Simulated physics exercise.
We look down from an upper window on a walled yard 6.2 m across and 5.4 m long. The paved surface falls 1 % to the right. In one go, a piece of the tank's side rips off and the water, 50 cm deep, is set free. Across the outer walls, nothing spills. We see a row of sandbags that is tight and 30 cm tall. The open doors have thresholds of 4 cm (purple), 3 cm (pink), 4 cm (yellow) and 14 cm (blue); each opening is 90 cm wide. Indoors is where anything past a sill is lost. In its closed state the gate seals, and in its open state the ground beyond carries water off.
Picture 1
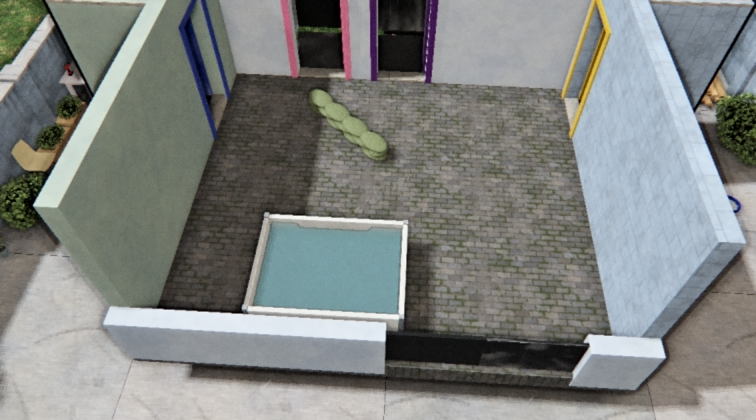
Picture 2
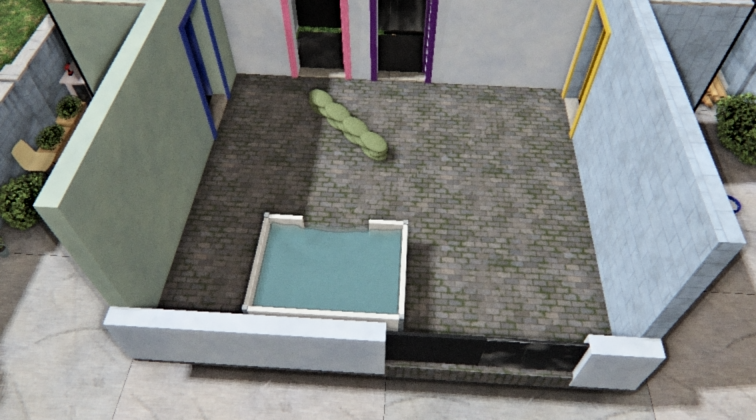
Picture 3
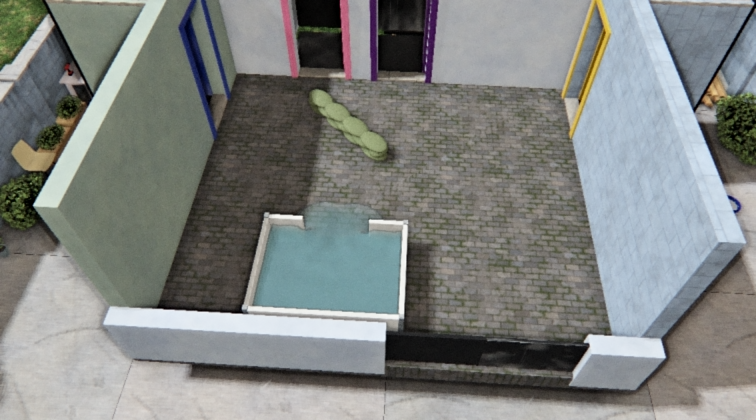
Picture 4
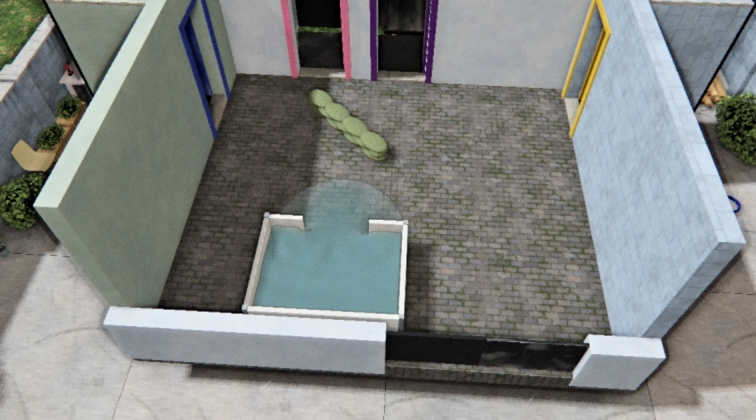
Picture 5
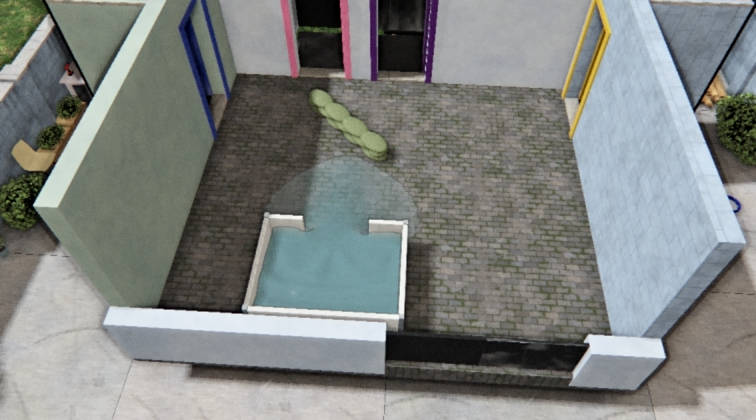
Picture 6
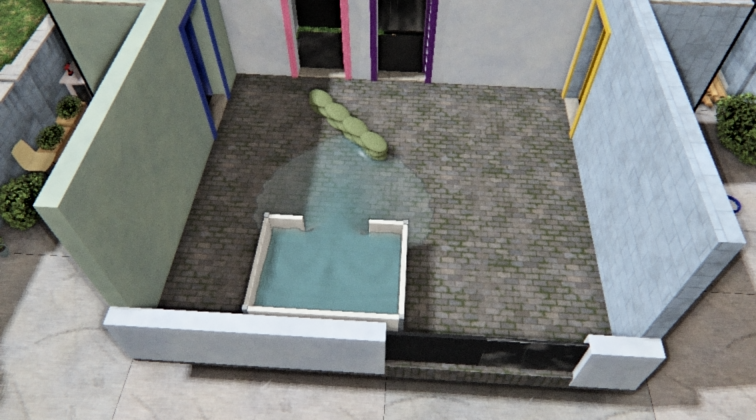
Walled paved yard with a low white tank, its far side breaking open and water spreading across the paving towards a row of rounded bushes.
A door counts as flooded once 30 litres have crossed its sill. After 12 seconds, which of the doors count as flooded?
Purple door: Not flooded; pink door: Flooded; yellow door: Flooded; blue door: Not flooded.
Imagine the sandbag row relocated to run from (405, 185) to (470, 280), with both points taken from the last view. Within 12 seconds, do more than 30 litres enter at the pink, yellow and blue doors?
Pink beyond the limit, yellow beyond the limit, blue within the limit.
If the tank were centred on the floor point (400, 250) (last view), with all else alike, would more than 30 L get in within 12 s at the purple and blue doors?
Lab note: Purple door limit exceeded; blue door limit not exceeded.
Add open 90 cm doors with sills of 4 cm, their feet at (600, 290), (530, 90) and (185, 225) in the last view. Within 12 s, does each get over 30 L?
Door 1: Lower; door 2: Higher; door 3: Lower.
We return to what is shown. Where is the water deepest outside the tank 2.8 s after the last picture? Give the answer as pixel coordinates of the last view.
You'll find it around (255, 113).
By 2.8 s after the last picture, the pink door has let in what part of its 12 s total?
Fraction in by then: Around 5 per cent.
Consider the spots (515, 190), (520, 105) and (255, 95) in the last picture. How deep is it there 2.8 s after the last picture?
The depths come out at 1, 4 and 16 centimetres, in the order listed.
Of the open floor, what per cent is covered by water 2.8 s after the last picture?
I'd guess around 45 %.
Then, 0.7 s after the last picture water covers 20 % of the floor and is deepest (26 cm) near (371, 164); purple door not reached, pink door not reached, yellow door not reached, blue door not reached.
Then, 1.5 s after the last picture water covers 40 % of the floor and is deepest (32 cm) near (236, 79); purple door not reached, pink door not reached, yellow door not reached, blue door 7 cm at the sill, 0 L in.
Then, 2.8 s after the last picture water covers 45 % of the floor and is deepest (18 cm) near (255, 113); purple door 2 cm at the sill, 0 L in, pink door 7 cm at the sill, 3 L in, yellow door 11 cm at the sill, 5 L in, blue door 15 cm at the sill, 5 L in.
Then, 6.3 s after the last picture water covers 70 % of the floor and is deepest (10 cm) near (569, 129); purple door 3 cm at the sill, 2 L in, pink door 7 cm at the sill, 40 L in, yellow door 10 cm at the sill, 53 L in, blue door 7 cm at the sill, 7 L in.
Then, 11.3 s after the last picture water covers 90 % of the floor and is deepest (7 cm) near (617, 363); purple door 1 cm at the sill, 2 L in, pink door 4 cm at the sill, 61 L in, yellow door 6 cm at the sill, 92 L in, blue door 2 cm at the sill, 7 L in.
